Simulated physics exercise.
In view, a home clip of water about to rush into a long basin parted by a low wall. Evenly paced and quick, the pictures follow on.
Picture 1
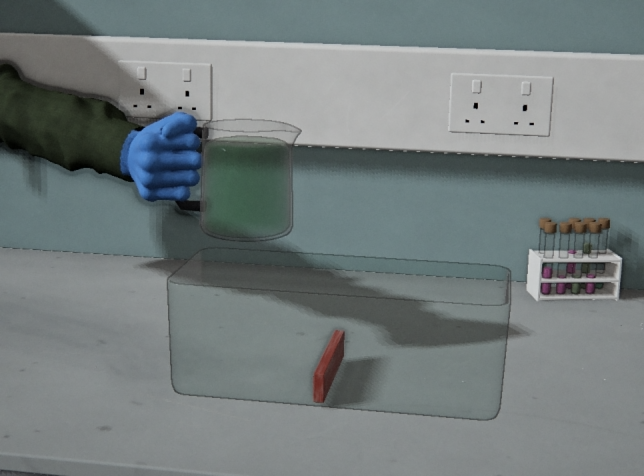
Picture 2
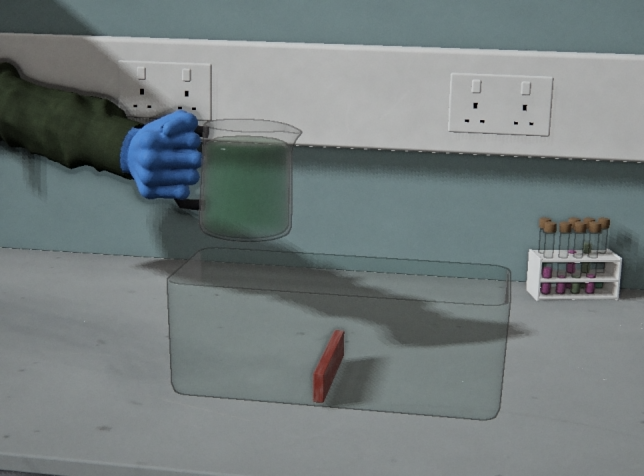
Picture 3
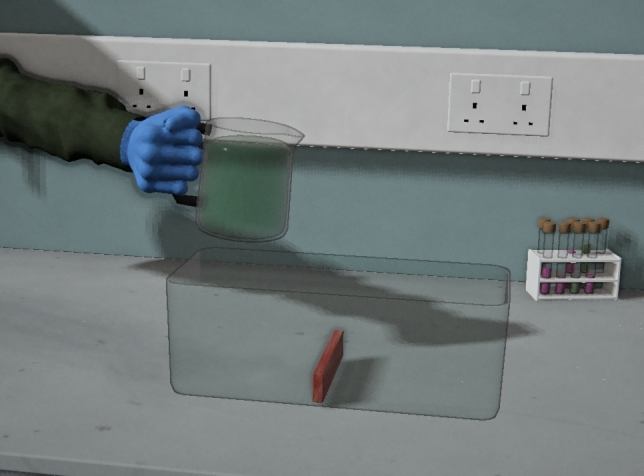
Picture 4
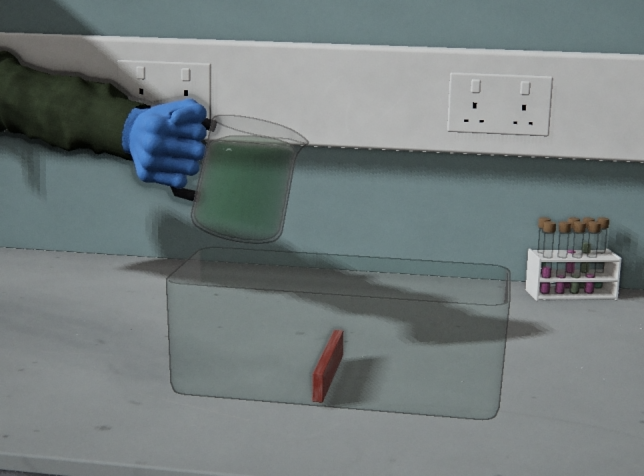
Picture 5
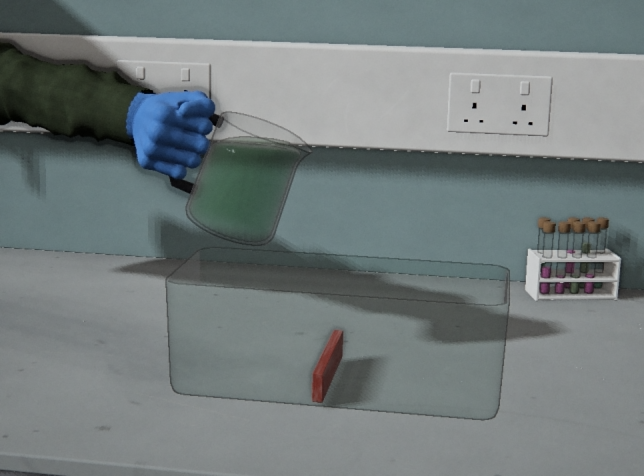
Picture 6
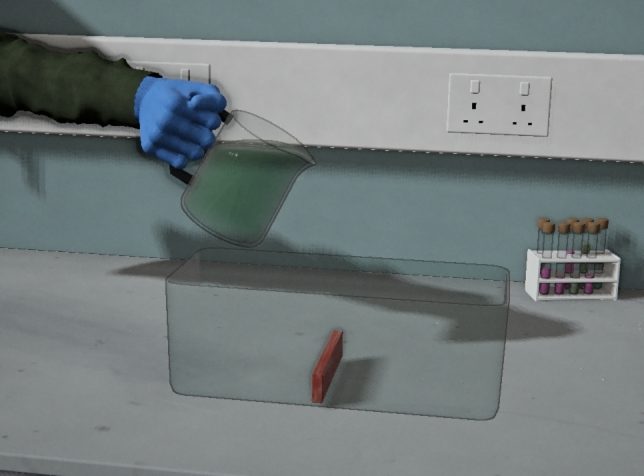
A hand in a blue glove, its arm in a dark green sleeve, holds a clear jug of green liquid at the left, above a pale grey worktop seen from the front and slightly above. Below sits a long clear basin with a small upright red slab inside, with white sockets behind and a rack of corked tubes right. The hand steadily tilts the jug rightward while the view stays practically still.
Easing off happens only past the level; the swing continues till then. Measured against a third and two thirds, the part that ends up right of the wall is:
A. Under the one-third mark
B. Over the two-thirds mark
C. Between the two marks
B.
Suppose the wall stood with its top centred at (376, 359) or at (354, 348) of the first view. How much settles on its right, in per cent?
My guess is some 40 percent the first time and some 80 percent the second.
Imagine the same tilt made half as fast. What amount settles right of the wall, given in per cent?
About 90 per cent.
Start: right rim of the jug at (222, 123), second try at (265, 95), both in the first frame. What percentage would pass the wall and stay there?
In turn 10 % and 80 %.
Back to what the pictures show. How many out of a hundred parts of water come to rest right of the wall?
Near 90 in a hundred.
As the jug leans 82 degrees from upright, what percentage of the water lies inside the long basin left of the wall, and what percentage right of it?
Left part close to 0 in a hundred, right part close to 10.
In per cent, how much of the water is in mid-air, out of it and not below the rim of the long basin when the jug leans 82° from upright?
Around 15 in a hundred.
A moment on, the jug is tipped on its side and 73 per cent is still to pour, 0 is left of the wall and 11 right of it.
Next, the jug is tipped on its side and 32 per cent is still to pour, 2 is left of the wall and 52 right of it.
Then the jug is tipped on its side and 13 per cent is still to pour, 3 is left of the wall and 79 right of it.
Later the jug is tipped on its side and 5 per cent is still to pour, 4 is left of the wall and 89 right of it.
At rest 6 per cent lies left of the wall, 92 right of it and 0 outside.
